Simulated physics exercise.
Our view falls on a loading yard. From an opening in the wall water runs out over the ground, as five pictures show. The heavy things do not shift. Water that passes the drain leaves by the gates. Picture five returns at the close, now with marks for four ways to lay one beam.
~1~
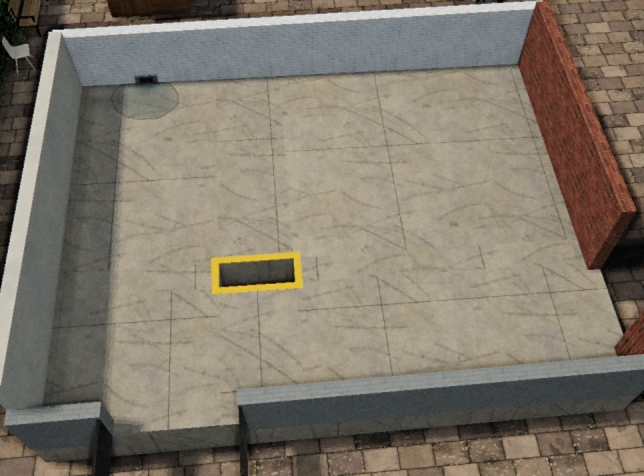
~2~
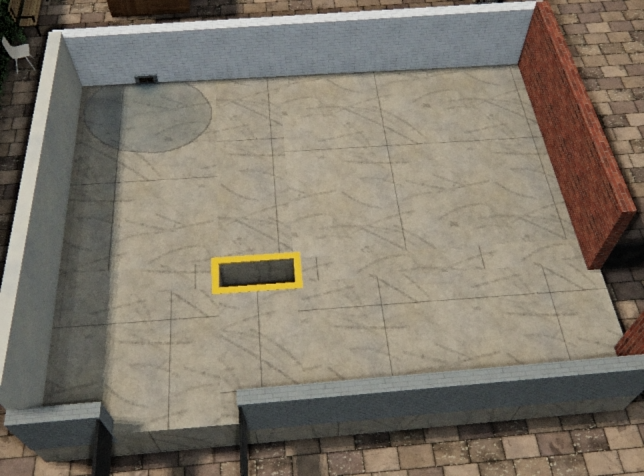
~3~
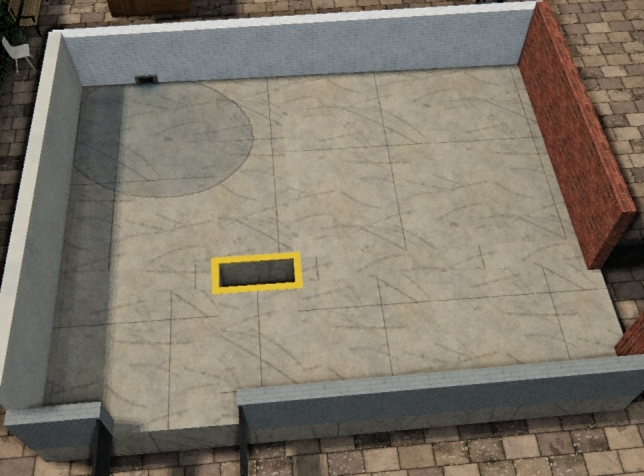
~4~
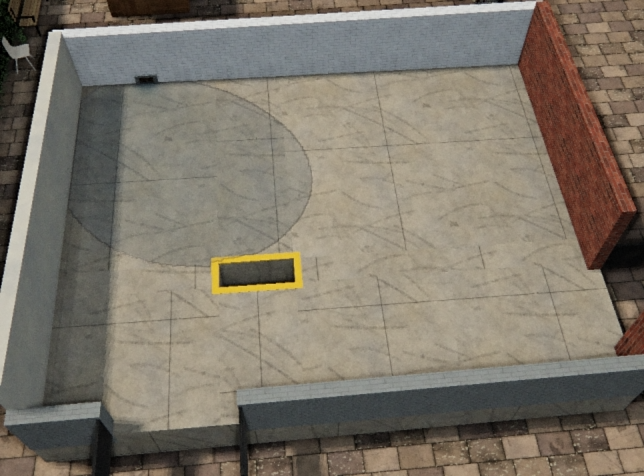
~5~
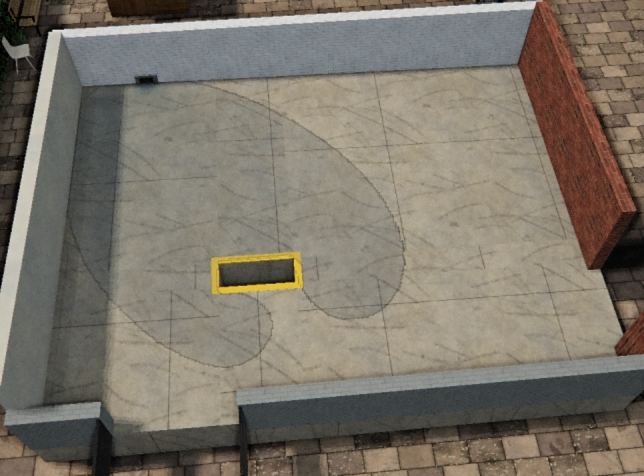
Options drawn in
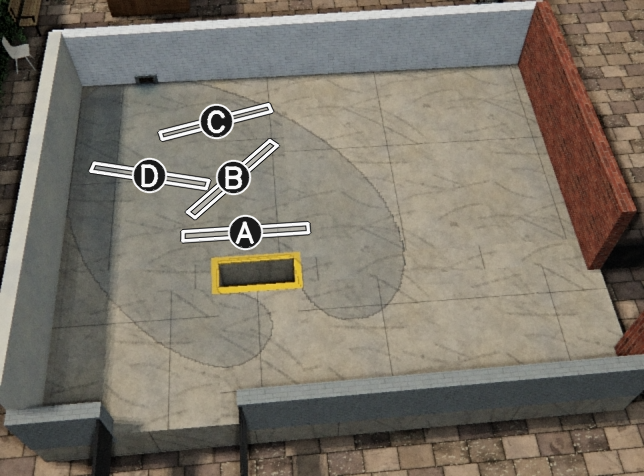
Water spreading from an outlet in the back left corner across a walled loading yard, reaching and parting around a yellow-edged drain.
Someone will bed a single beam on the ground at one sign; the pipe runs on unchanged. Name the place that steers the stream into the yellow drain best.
Go for C.
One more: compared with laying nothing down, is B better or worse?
It is worse.
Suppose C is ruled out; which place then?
Place B.
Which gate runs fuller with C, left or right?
The right one.
On the marked copy, A from (183, 236) to (308, 228); B from (191, 214) to (273, 143); C from (161, 135) to (269, 107); D from (92, 167) to (207, 184).
For place A, about 6 % of the stream runs into the yellow drain, about 93 % out by the gates.
For place B, about 15 % of the stream runs into the yellow drain, about 84 % out by the gates.
For place C, about 29 % of the stream runs into the yellow drain, about 70 % out by the gates.
For place D, about 12 % of the stream runs into the yellow drain, about 88 % out by the gates.
